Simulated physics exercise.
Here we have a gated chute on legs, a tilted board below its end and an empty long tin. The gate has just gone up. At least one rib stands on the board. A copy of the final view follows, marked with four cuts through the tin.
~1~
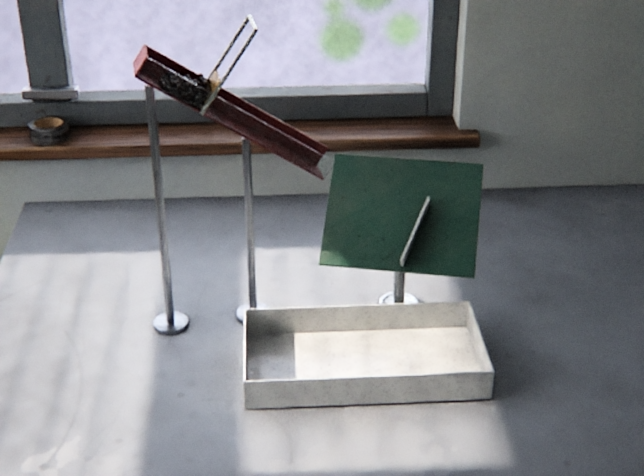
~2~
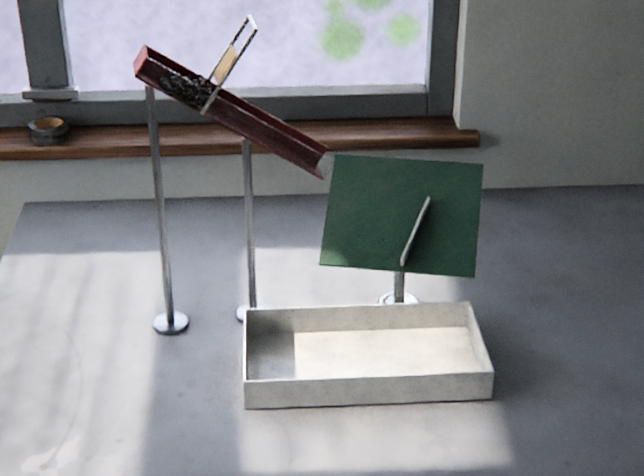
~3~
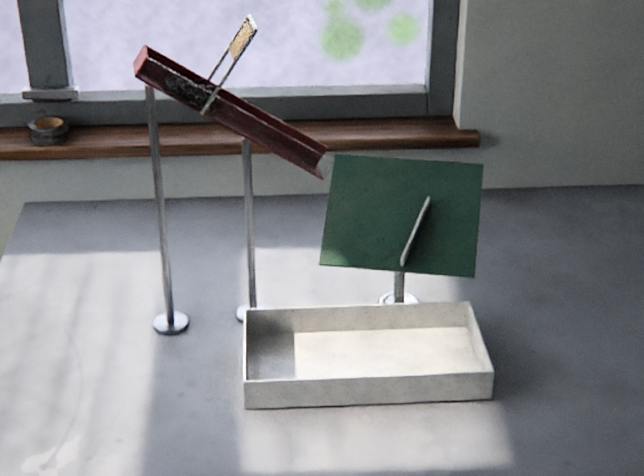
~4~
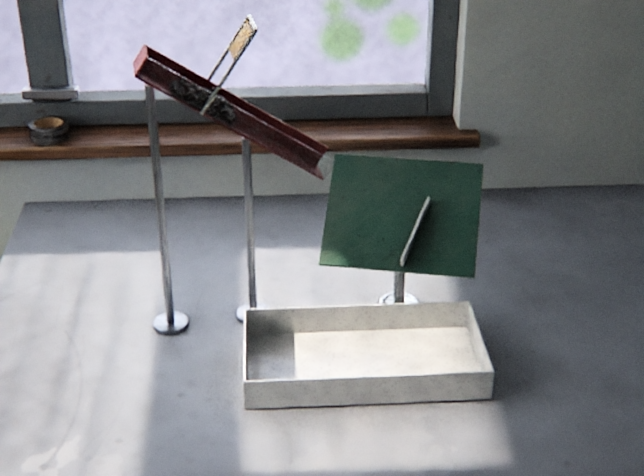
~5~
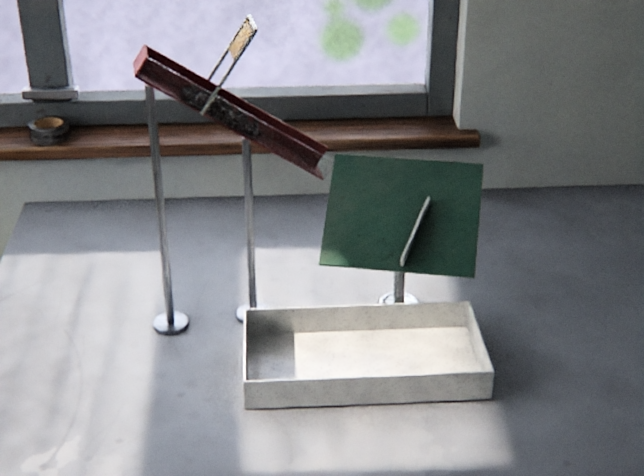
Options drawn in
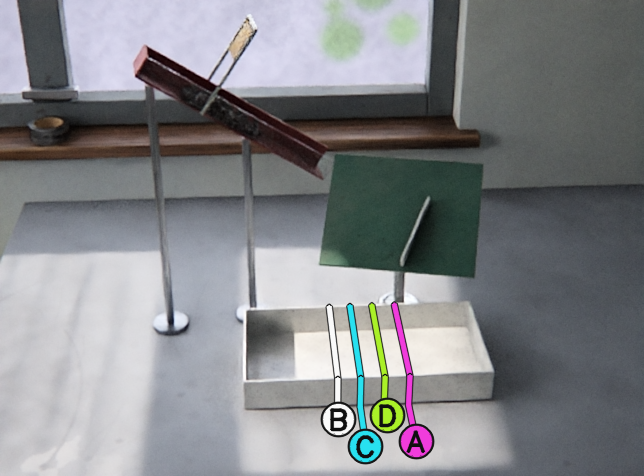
A gate panel slides up in its frame on a raised dark red chute, and a load of small dark pieces behind it moves partway down to the right, above a tilted green board and an empty white tin.
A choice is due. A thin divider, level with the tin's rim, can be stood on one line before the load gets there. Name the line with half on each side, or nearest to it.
D is best.
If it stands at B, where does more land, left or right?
More lands on the right.
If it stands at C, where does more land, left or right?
Right.
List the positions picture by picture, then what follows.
In the first frame, load behind the gate at (185, 87), chocolate balls; lip of the chute at (320, 172), sloping gently.
In the second frame, middle of the board at (402, 213), tilted fairly steeply; middle of its low edge at (396, 271); of its high edge at (409, 159).
In the third frame, front corners of the tin at (244, 381) and (493, 371), empty; front of the load at (212, 101).
In the fourth frame, middle of the load at (205, 95); its front at (234, 118), about a quarter of the way to the lip; rib from (429, 196) to (401, 260).
In the fifth frame, middle of the load at (219, 105); its front at (259, 133), about half of the way to the lip.
On the marked copy, line A crosses the front rim at (409, 375); line B crosses the front rim at (337, 378); line C crosses the front rim at (360, 377); line D crosses the front rim at (384, 376).
If A is chosen, of what is caught, nearly all on the left of the divider, a small part on the right.
If B is chosen, of what is caught, a small part on the left of the divider, most on the right.
If C is chosen, of what is caught, a small part on the left of the divider, nearly all on the right.
If D is chosen, of what is caught, about half on the left of the divider, about half on the right.
